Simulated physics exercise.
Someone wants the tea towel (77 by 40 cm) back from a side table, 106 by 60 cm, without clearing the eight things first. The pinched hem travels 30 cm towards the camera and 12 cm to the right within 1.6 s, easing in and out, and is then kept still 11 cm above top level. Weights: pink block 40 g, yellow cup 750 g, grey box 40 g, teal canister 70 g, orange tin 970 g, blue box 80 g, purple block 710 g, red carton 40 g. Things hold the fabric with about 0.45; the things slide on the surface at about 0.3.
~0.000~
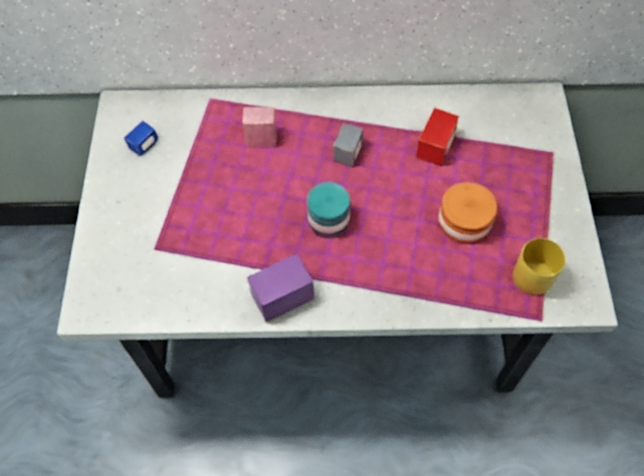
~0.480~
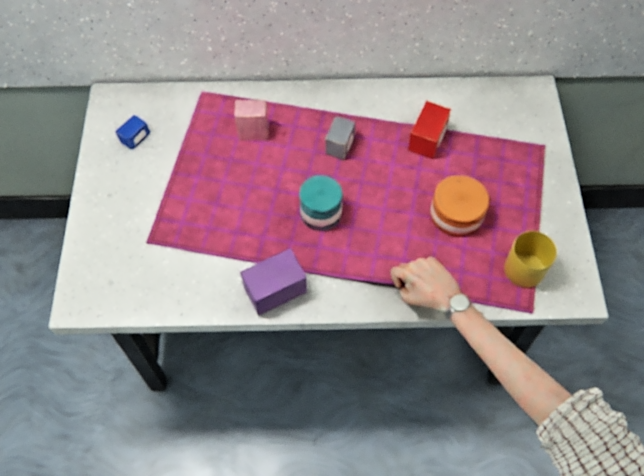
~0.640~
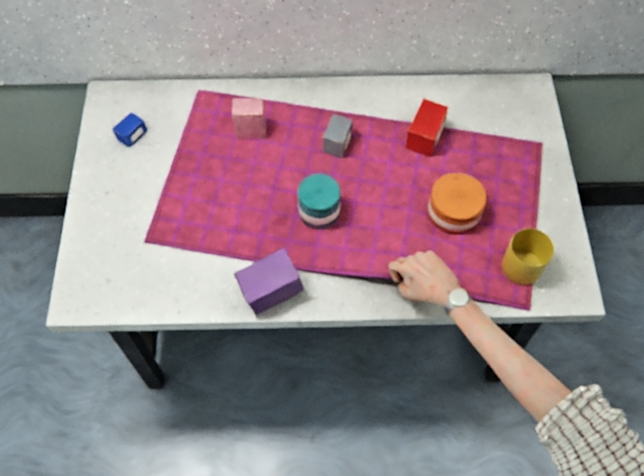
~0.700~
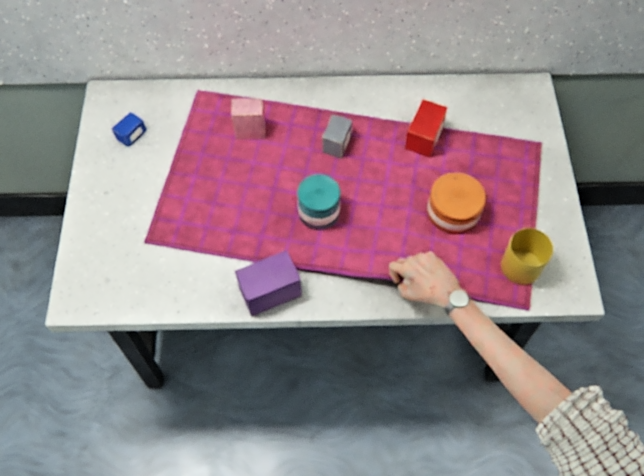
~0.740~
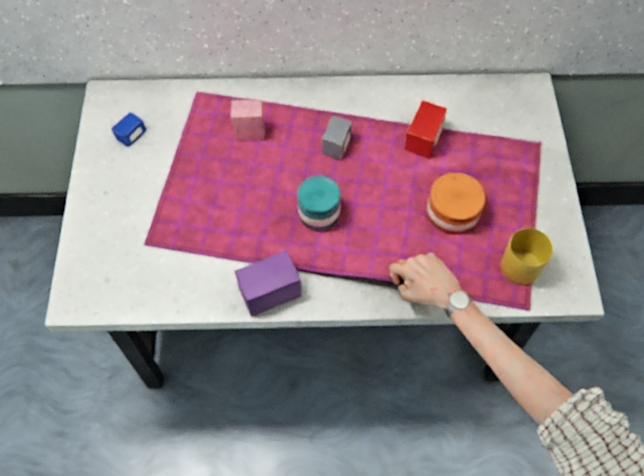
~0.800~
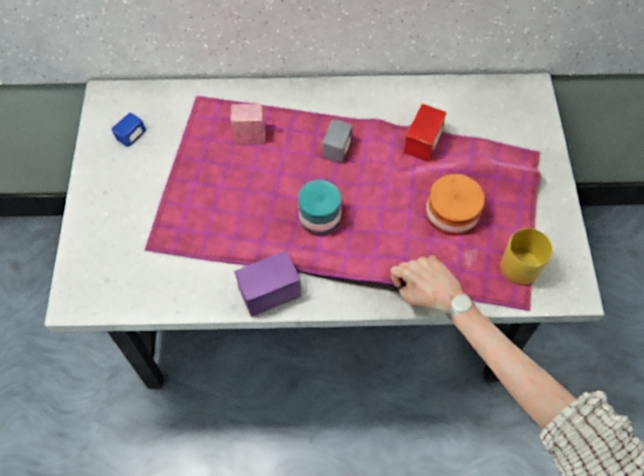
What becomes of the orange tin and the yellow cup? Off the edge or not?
Result: Orange tin falls off, yellow cup goes over the edge.
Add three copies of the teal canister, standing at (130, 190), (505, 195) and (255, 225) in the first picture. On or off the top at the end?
In turn: Stays up, falls off, goes over.
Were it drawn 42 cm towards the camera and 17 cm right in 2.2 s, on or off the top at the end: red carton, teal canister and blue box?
Then: Red carton remains, teal canister drops off, blue box remains.
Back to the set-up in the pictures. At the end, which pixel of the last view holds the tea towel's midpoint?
Near (420, 324).
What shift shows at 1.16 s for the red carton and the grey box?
Red carton 10 cm, grey box 10 cm.
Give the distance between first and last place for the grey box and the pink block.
About: Grey box 35 cm, pink block 35 cm.
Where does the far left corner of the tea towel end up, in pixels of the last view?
Around (273, 198).
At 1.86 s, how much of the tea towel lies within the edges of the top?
Some 60 per cent of it.
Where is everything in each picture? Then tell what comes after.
In the first picture, shows, orange tin (470, 204); yellow cup (544, 257); tea towel corners (154, 250) (210, 98) (553, 153) (542, 321).
In the second picture, shows, tea towel corners (146, 243) (202, 91); grip (400, 286).
In the third picture, shows, purple block (268, 273); tea towel corners (144, 242) (199, 90); grip (398, 280).
In the fourth picture, shows, purple block (267, 275); tea towel corners (144, 243) (198, 90); grip (398, 281).
In the fifth picture, shows, tea towel corners (144, 245) (197, 92); grip (399, 282).
In the sixth picture, shows, orange tin (457, 197); yellow cup (531, 247); tea towel corners (144, 250) (197, 96) (540, 152) (530, 311); grip (400, 285).
At 1.2 s, 100 % of the tea towel is still over the top; orange tin 6 cm off its start, teal canister 11 cm off its start, pink block 11 cm off its start.
At 1.5 s, 85 % of the tea towel is still over the top; orange tin 18 cm off its start, yellow cup 5 cm off its start, pink block 23 cm off its start.
At 1.9 s, 60 % of the tea towel is still over the top; orange tin 28 cm off its start at (452, 329), yellow cup 14 cm off its start at (537, 317), pink block 33 cm off its start at (310, 231).
At 2.2 s, 35 % of the tea towel is still over the top; yellow cup over the edge, orange tin over the edge, red carton 39 cm off its start.
At 3.8 s, 35 % of the tea towel is still over the top; yellow cup over the edge, orange tin over the edge, red carton over the edge, pink block 37 cm off its start at (332, 243).
